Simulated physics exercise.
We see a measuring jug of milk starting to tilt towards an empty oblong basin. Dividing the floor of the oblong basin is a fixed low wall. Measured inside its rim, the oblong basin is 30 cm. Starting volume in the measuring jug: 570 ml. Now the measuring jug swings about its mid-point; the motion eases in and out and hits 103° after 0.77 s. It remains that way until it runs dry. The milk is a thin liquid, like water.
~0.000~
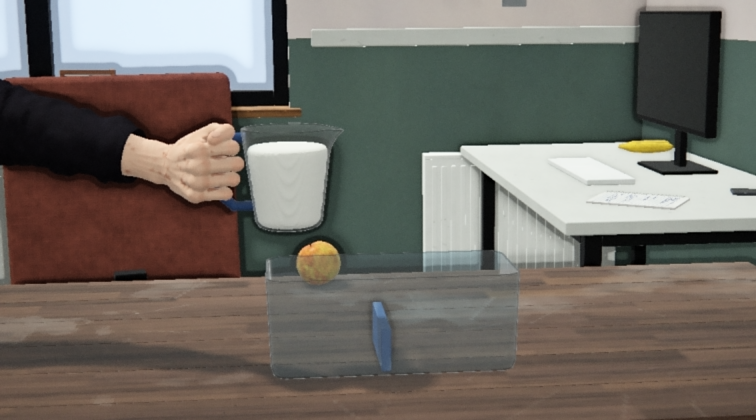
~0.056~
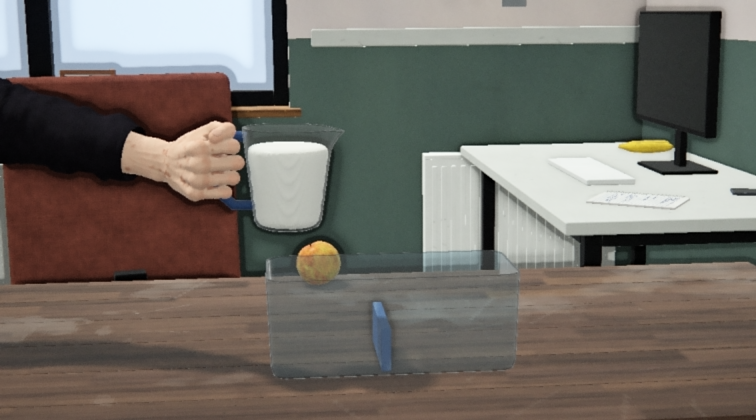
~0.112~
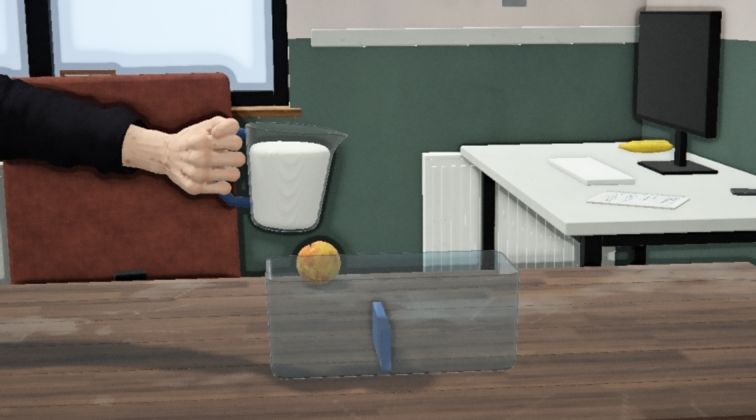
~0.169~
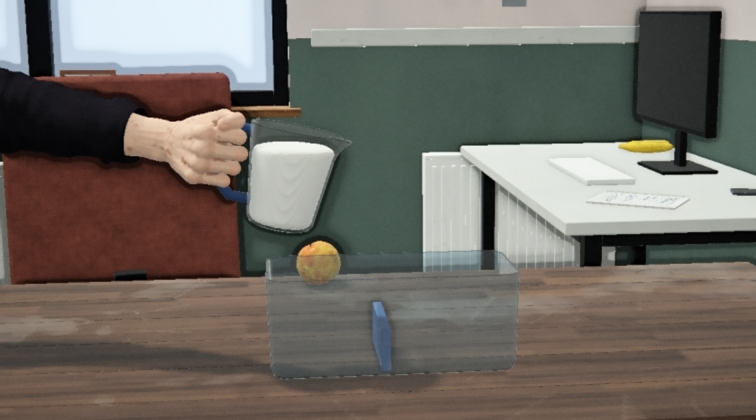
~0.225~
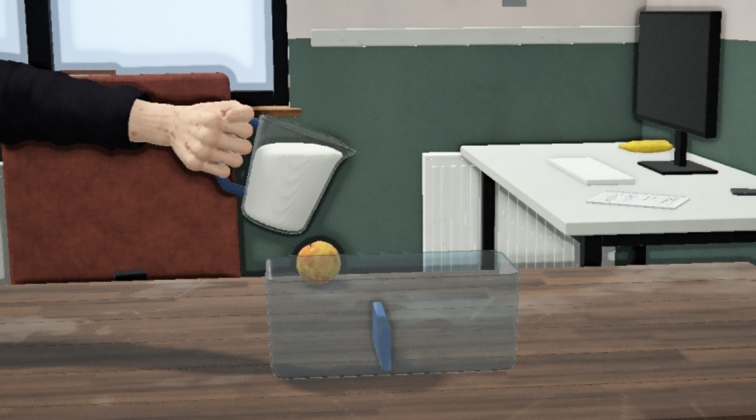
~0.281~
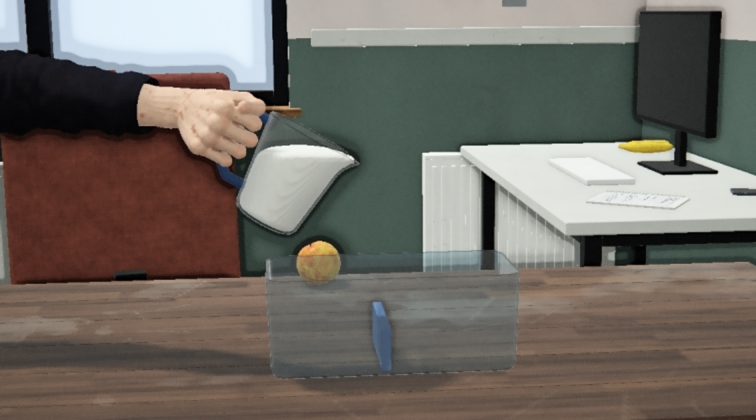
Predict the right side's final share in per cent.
The right side finishes with roughly 72 per cent.
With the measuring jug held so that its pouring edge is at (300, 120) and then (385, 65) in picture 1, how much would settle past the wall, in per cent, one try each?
Respectively about 5 and 90 percent.
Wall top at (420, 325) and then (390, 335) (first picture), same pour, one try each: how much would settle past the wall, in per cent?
10 % and 65 %.
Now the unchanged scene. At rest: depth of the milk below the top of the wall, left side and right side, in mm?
Left side: Around 44 mm. Right side: Around 34 mm.
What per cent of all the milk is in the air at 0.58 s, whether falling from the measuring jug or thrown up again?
It comes to roughly 20 per cent.
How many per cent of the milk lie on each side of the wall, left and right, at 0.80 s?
About 16 % left, 60 % right.
Then, 0.58 s in, the tilt is 88° and 60 per cent is still to pour, 0 is left of the wall and 19 right of it.
Then, 0.80 s in, the tilt is 103° and 13 per cent is still to pour, 17 is left of the wall and 60 right of it.
Then, 1.02 s in, the tilt is 103° and 1 per cent is still to pour, 26 is left of the wall and 71 right of it.
Then, 1.27 s in, the tilt is 103° and 0 per cent is still to pour, 28 is left of the wall and 71 right of it.
Finally, 28 per cent lies left of the wall, 72 right of it and 1 outside.
